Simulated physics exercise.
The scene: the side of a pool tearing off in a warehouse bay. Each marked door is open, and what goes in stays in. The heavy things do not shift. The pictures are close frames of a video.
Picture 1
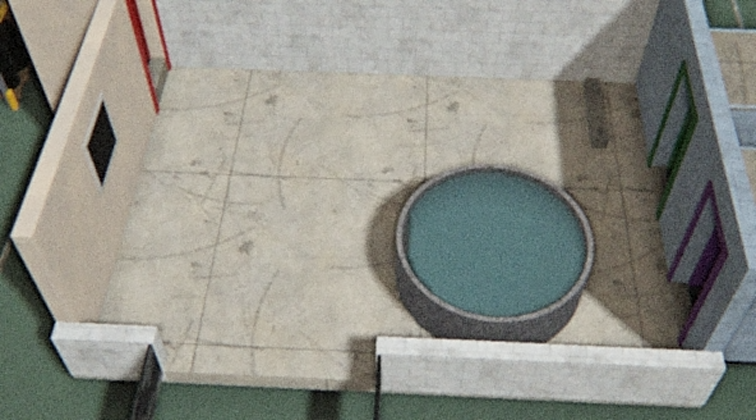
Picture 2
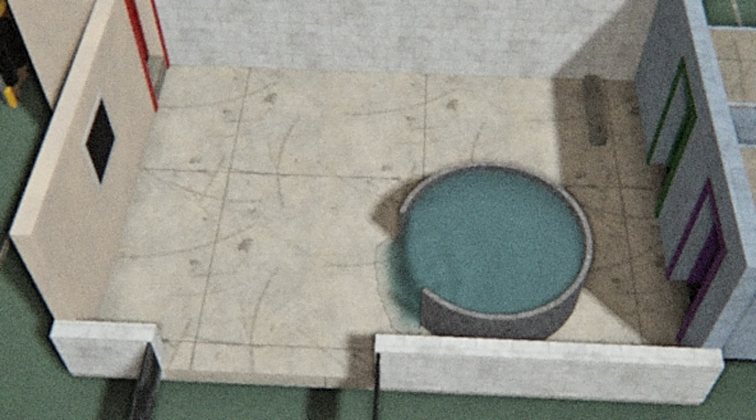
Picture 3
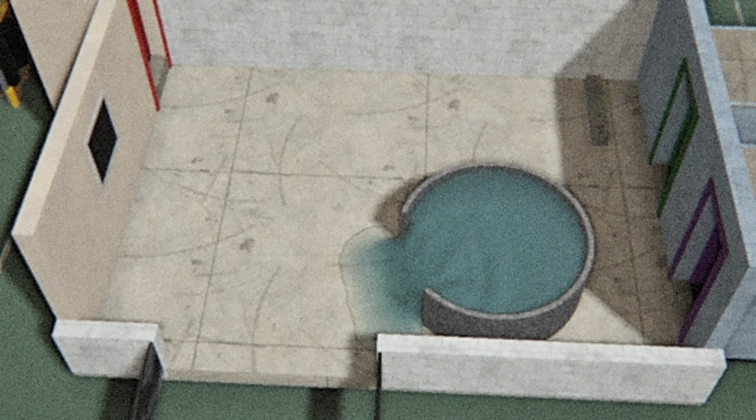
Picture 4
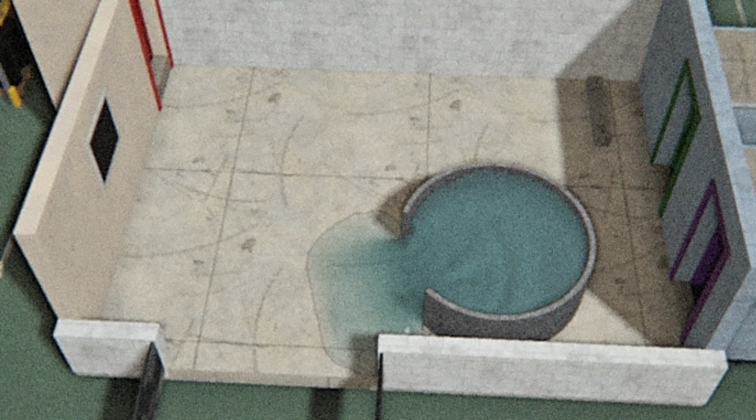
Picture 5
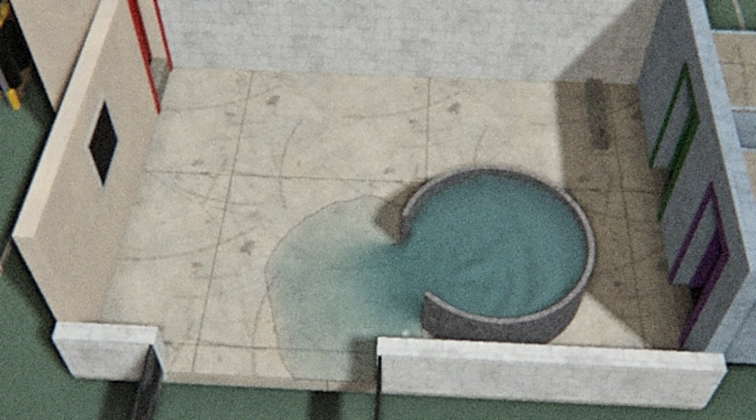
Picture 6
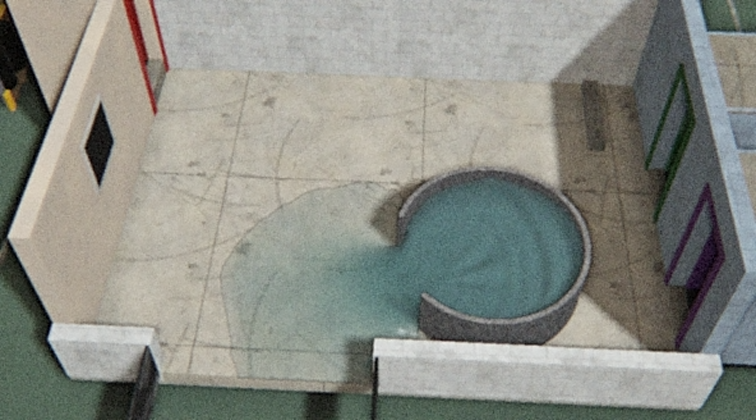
Water pouring from a gap torn in the left side of a round pool, spreading leftward across a pale warehouse floor.
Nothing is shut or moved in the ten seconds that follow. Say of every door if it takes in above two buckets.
In the end: The red door admits no more than that; the purple door admits no more than that; the green door admits no more than that.
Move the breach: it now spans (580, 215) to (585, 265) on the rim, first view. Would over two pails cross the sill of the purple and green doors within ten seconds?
One by one: The purple one is over, the green one floods.
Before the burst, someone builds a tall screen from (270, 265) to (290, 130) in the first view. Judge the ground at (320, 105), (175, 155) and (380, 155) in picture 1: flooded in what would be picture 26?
In turn: Flooded, under water, wet.
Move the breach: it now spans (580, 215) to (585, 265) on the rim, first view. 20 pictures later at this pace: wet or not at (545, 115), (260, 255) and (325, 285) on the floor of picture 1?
As listed: Wet, dry, no water.
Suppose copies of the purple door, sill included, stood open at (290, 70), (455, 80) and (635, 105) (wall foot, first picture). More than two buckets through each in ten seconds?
One after the other: Is over, stays under, lets less in.
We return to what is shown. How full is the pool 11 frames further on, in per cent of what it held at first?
Close to 52 %.
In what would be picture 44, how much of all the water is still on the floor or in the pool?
Near 70 in a hundred.
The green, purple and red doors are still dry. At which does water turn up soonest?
That is the door marked red.
A moment on, water covers 35 % of the floor; the red door not reached, the purple door not reached, the green door not reached.
Next, water covers 40 % of the floor; the red door not reached, the purple door not reached, the green door not reached.
Then, water covers 45 % of the floor; the red door wet at the sill, nothing in, the purple door not reached, the green door not reached.
Later, water covers 60 % of the floor; the red door wet at the sill, nothing in, the purple door wet at the sill, nothing in, the green door not reached.
In the end, water covers 90 % of the floor; the red door wet at the sill, nothing in, the purple door wet at the sill, nothing in, the green door wet at the sill, nothing in.
